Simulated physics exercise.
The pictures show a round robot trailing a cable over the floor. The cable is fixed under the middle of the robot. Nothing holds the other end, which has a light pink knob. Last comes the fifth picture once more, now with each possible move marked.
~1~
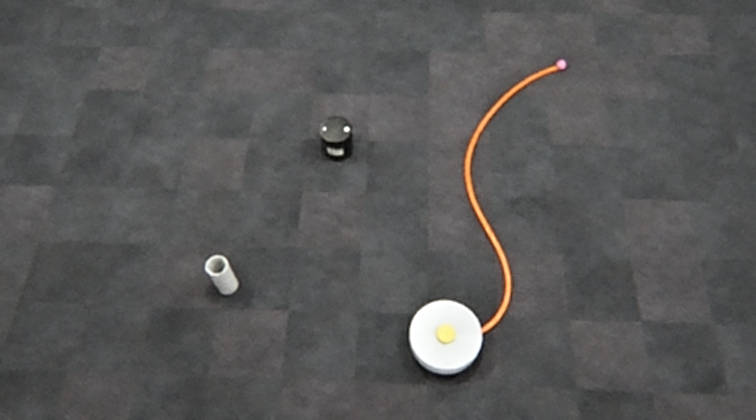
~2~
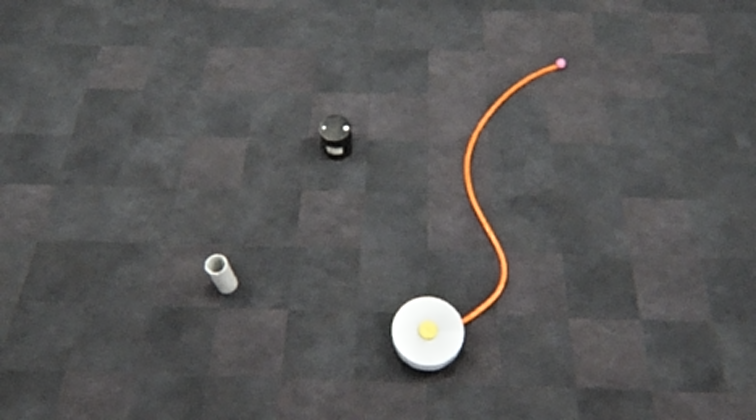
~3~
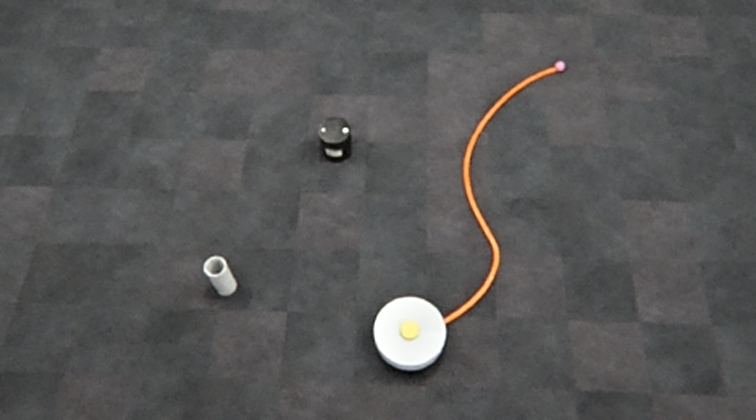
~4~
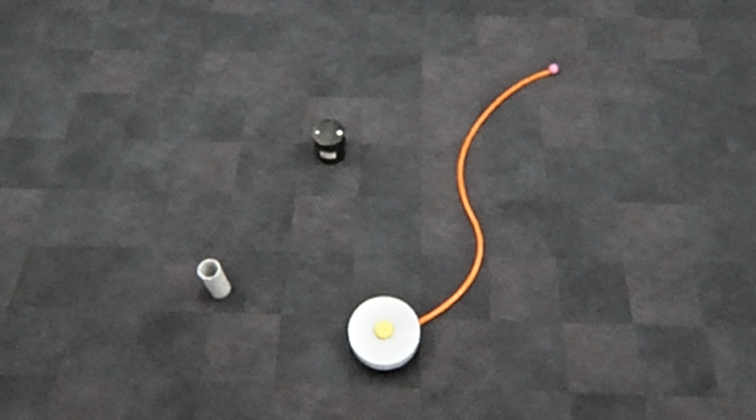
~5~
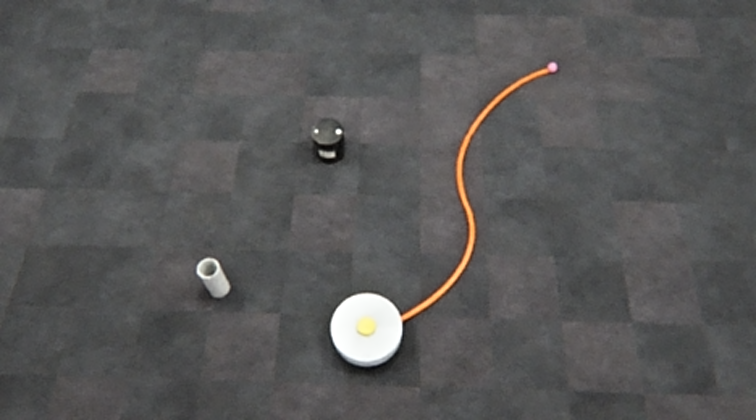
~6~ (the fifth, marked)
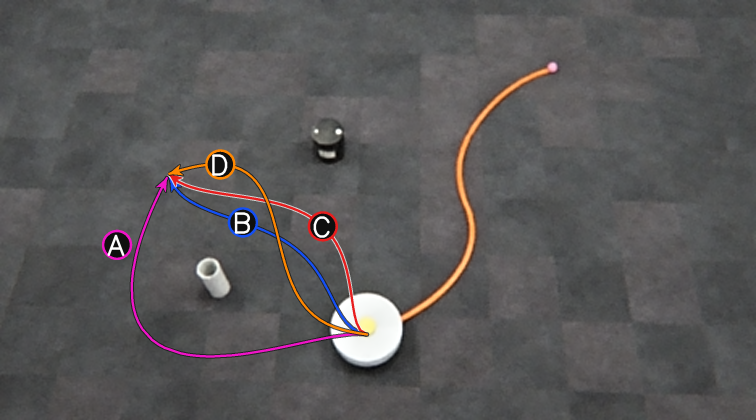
A round white robot with a yellow centre slid slowly left across the dark floor, trailing an orange cable whose lower curve shifted along with it, while the pink-knobbed far end barely moved.
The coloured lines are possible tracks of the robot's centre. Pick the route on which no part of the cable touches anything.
Route B touches nothing.
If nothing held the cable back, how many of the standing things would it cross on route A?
One.
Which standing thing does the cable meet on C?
It is the black keg.
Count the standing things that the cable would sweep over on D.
One.
On the marked copy, A from (367, 334) via (158, 344) to (167, 178); B from (367, 334) via (277, 236) to (170, 178); C from (367, 334) via (299, 211) to (169, 174); D from (367, 334) via (276, 229) to (169, 174).
Following B. Soon after the start, robot (301, 250), middle of the cable (461, 186), free end (552, 68).
Later, robot (209, 206), middle of the cable (410, 168), free end (545, 70).
In the end, robot (166, 168), middle of the cable (367, 164), free end (523, 84); nothing has been touched.
As for the rest, A meets the white post; C meets the black keg; D meets the black keg.
